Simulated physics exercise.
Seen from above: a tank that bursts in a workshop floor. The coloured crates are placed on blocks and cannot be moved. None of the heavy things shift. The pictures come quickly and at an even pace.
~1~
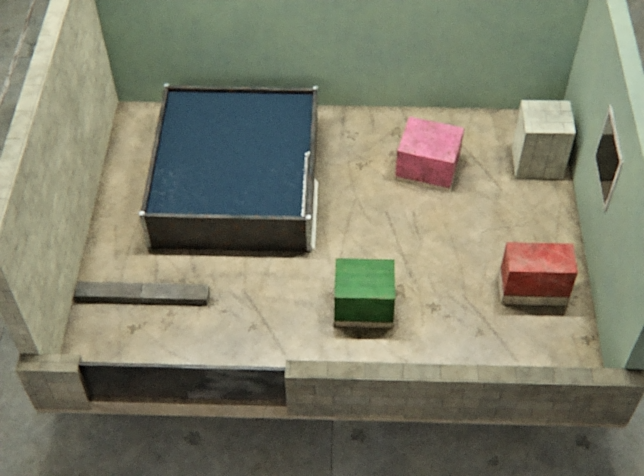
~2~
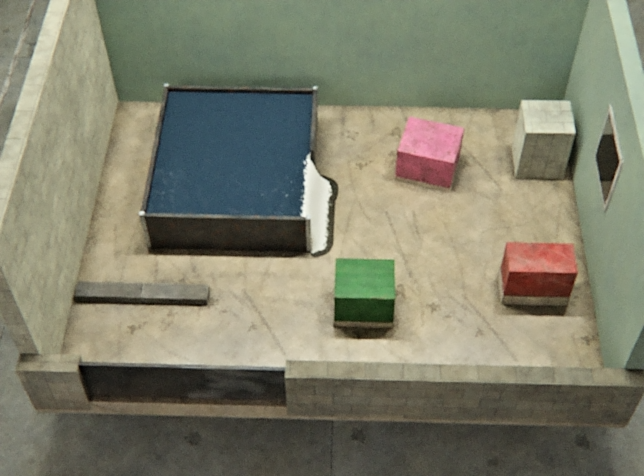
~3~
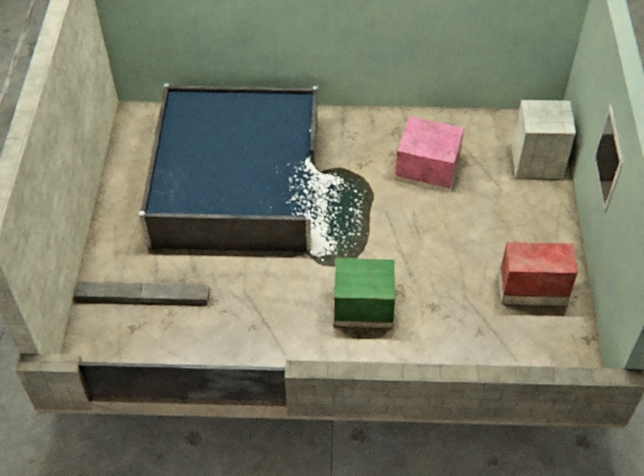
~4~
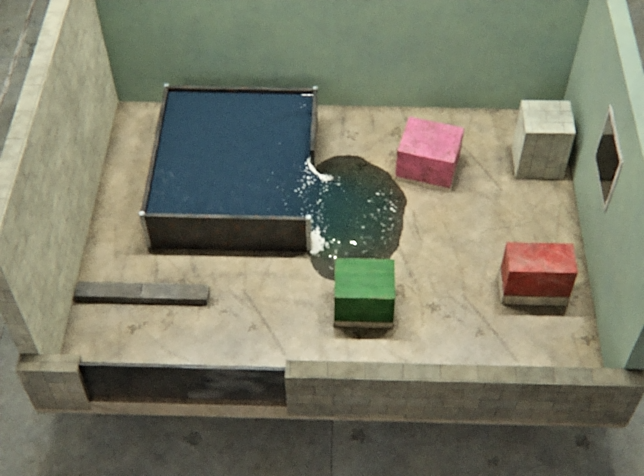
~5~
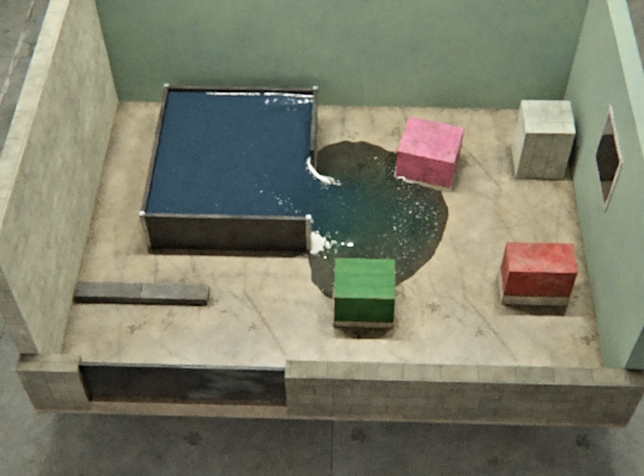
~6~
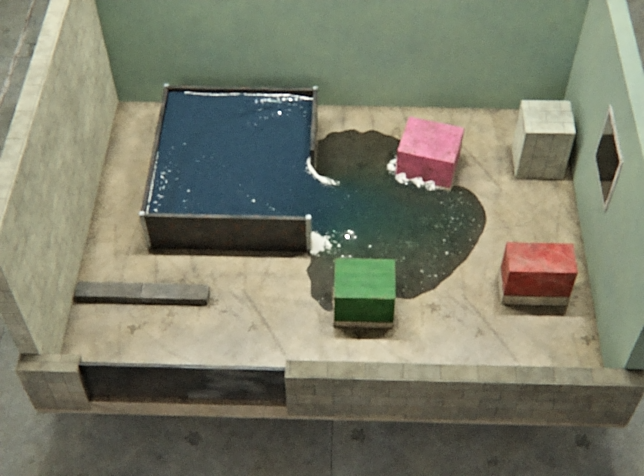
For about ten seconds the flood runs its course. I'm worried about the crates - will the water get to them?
In the end the pink crate is within reach of the water, the red crate is within reach of the water, the green crate is within reach of the water.
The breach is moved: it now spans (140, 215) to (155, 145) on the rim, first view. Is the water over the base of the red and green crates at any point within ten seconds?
In that case the red one is never flooded and the green one is flooded.
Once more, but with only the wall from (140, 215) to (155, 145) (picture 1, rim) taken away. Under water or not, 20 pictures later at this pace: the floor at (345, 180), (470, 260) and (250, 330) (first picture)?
Those three come out moisture-free, moisture-free and soaked, one after another.
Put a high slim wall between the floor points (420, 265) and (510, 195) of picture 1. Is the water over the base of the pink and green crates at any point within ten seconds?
Pink: Reached; green: Reached.
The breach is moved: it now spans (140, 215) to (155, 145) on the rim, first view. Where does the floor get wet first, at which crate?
The green one.
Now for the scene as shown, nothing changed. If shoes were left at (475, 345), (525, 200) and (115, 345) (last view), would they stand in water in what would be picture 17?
Going through them one by one, the first is waterlogged, the second waterlogged and the third spared.
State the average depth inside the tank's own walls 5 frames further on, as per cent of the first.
It comes to some 74 percent.
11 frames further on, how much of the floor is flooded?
Some 45 per cent.
A moment on, water covers 30 % of the floor; the pink crate water round its plinth, the red crate water round its plinth, the green crate water round its plinth.
Next, water covers 45 % of the floor; the pink crate water round its plinth, the red crate water round its plinth, the green crate water round its plinth.
Then, water covers 55 % of the floor; the pink crate water round its plinth, the red crate water round its plinth, the green crate water round its plinth.
Later, water covers 85 % of the floor; the pink crate water round its plinth, the red crate water round its plinth, the green crate water round its plinth.
In the end, water covers 100 % of the floor; the pink crate was topped, the red crate was topped, the green crate was topped.
